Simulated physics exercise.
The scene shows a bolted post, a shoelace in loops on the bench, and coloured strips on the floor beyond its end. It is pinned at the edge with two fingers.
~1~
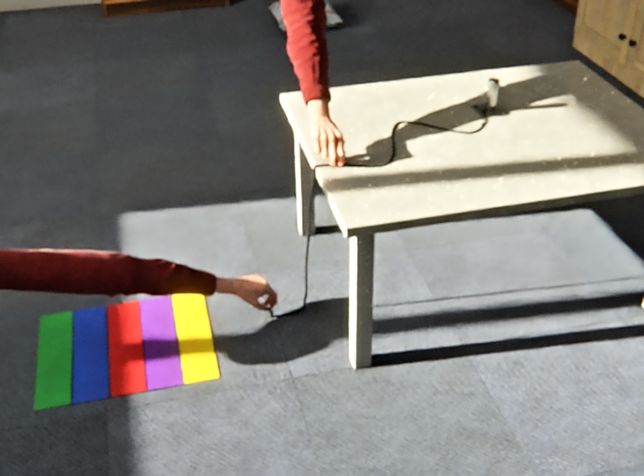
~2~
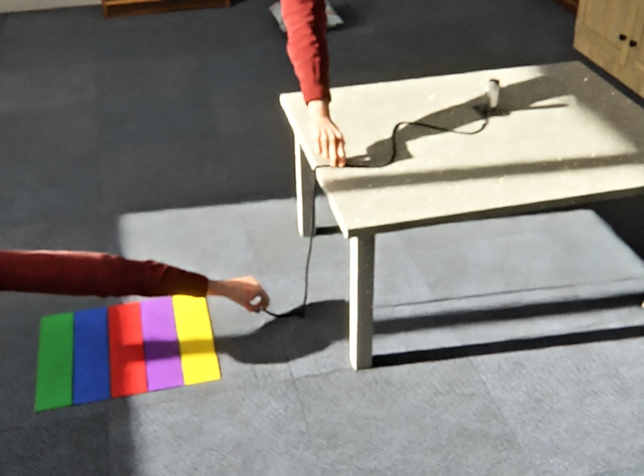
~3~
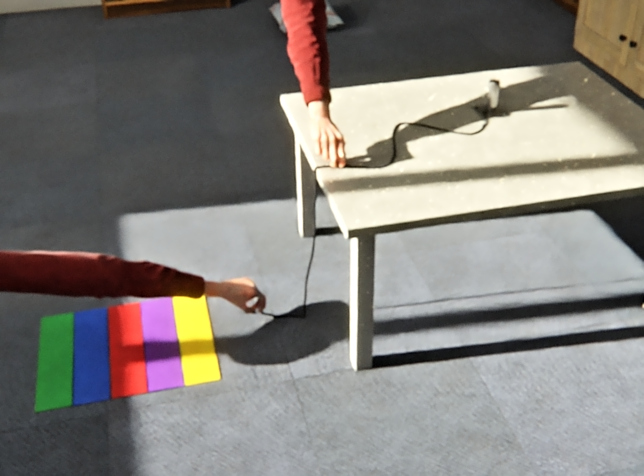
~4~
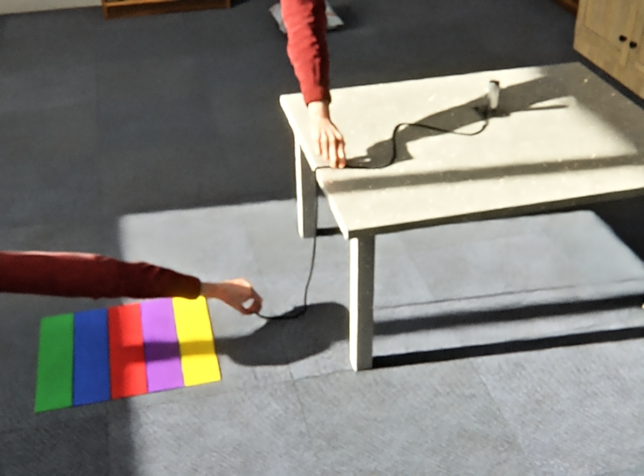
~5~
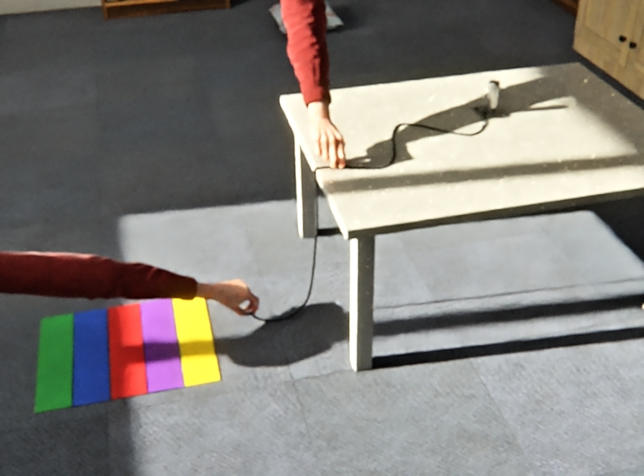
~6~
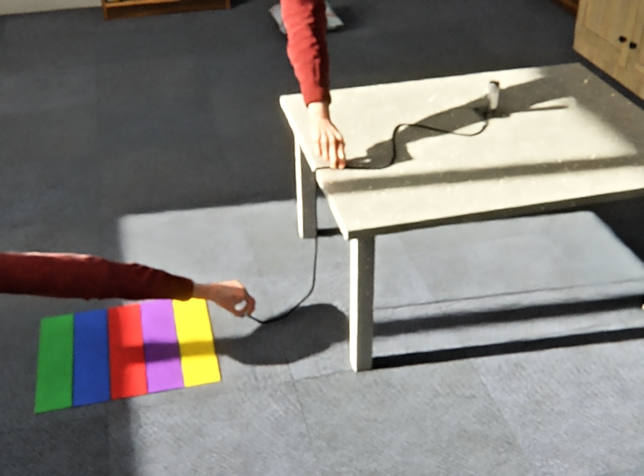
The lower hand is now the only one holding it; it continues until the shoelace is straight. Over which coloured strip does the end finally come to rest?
Over the green strip.
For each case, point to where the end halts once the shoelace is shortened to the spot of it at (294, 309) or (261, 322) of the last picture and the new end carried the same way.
The pixels are close to (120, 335) for the first and (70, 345) for the second.
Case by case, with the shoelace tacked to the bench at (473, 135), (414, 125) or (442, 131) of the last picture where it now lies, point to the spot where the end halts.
It comes to rest around (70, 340), (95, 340) and (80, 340) respectively.
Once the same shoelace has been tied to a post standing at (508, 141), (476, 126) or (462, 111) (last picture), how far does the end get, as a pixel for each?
Close to (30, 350), (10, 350) and (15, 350) in that order.
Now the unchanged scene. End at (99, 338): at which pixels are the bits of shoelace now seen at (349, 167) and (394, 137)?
They go to (282, 209) and to (339, 142).
A little later, end near (99, 338); over blue.
Next, end near (65, 344); over green.
When it is tight, end near (43, 347); over green. The green one.
